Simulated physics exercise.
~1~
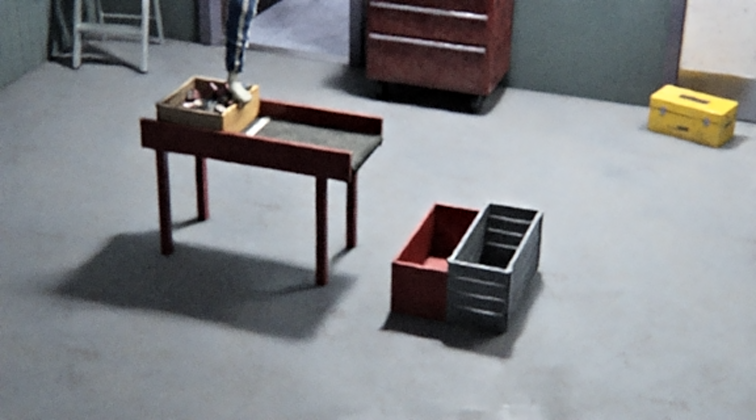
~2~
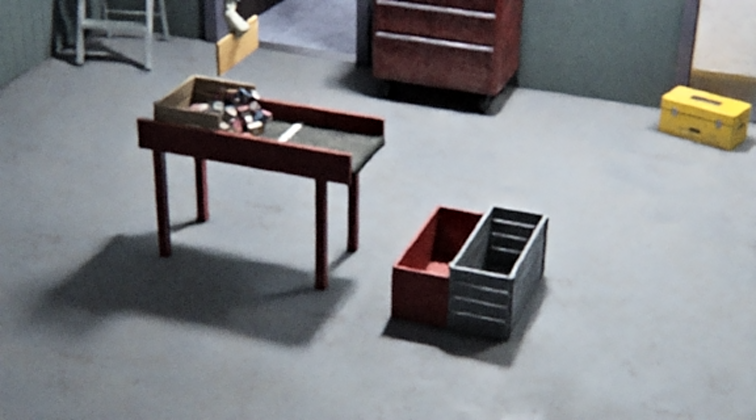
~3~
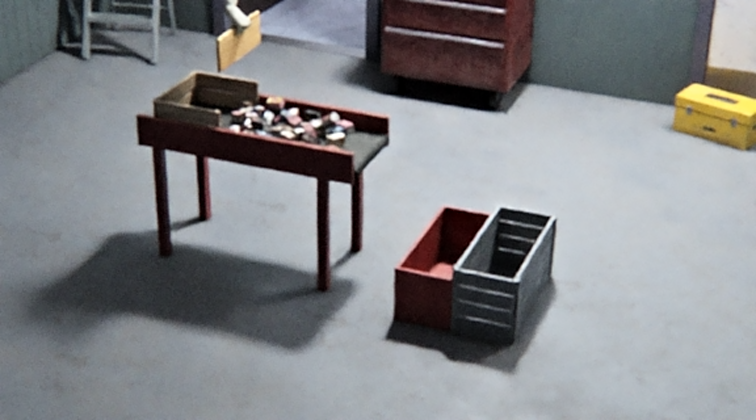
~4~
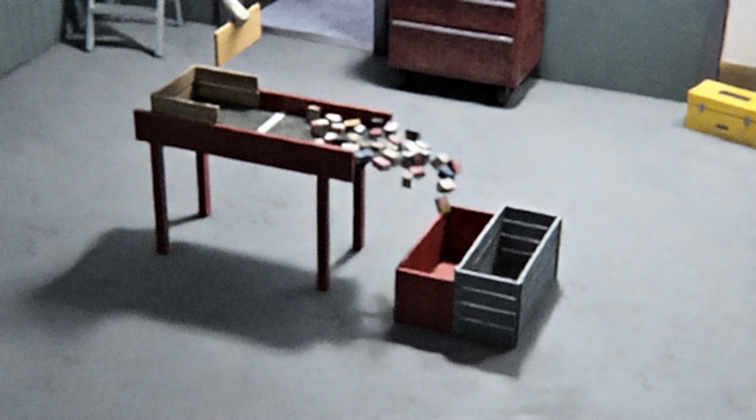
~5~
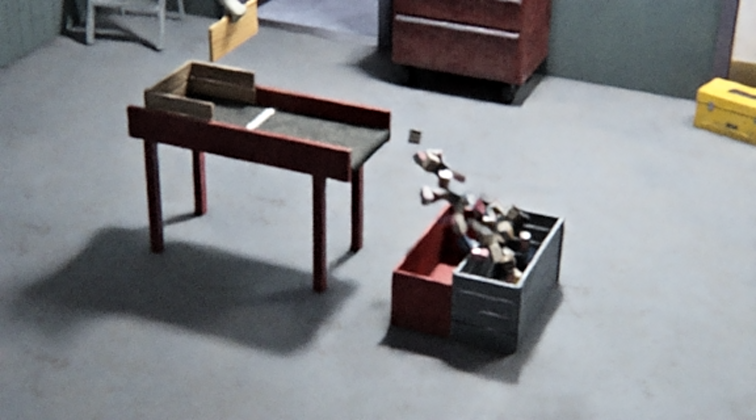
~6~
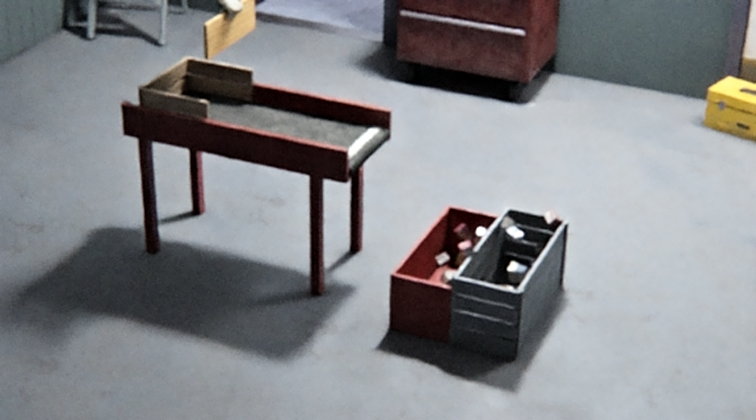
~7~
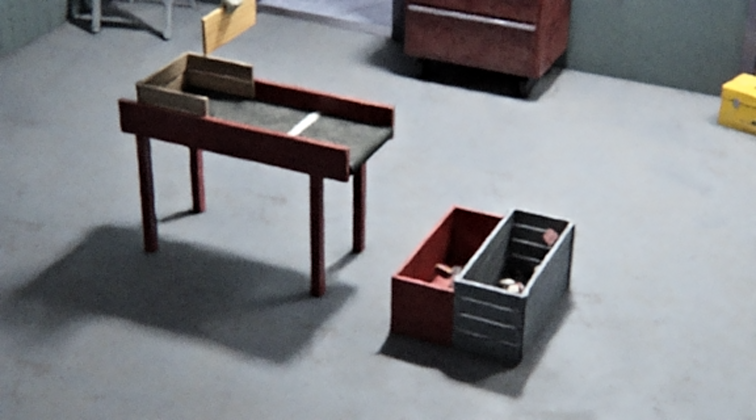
A hand lifts a gate, and small cartons ride a belt rightward, dropping into two boxes.
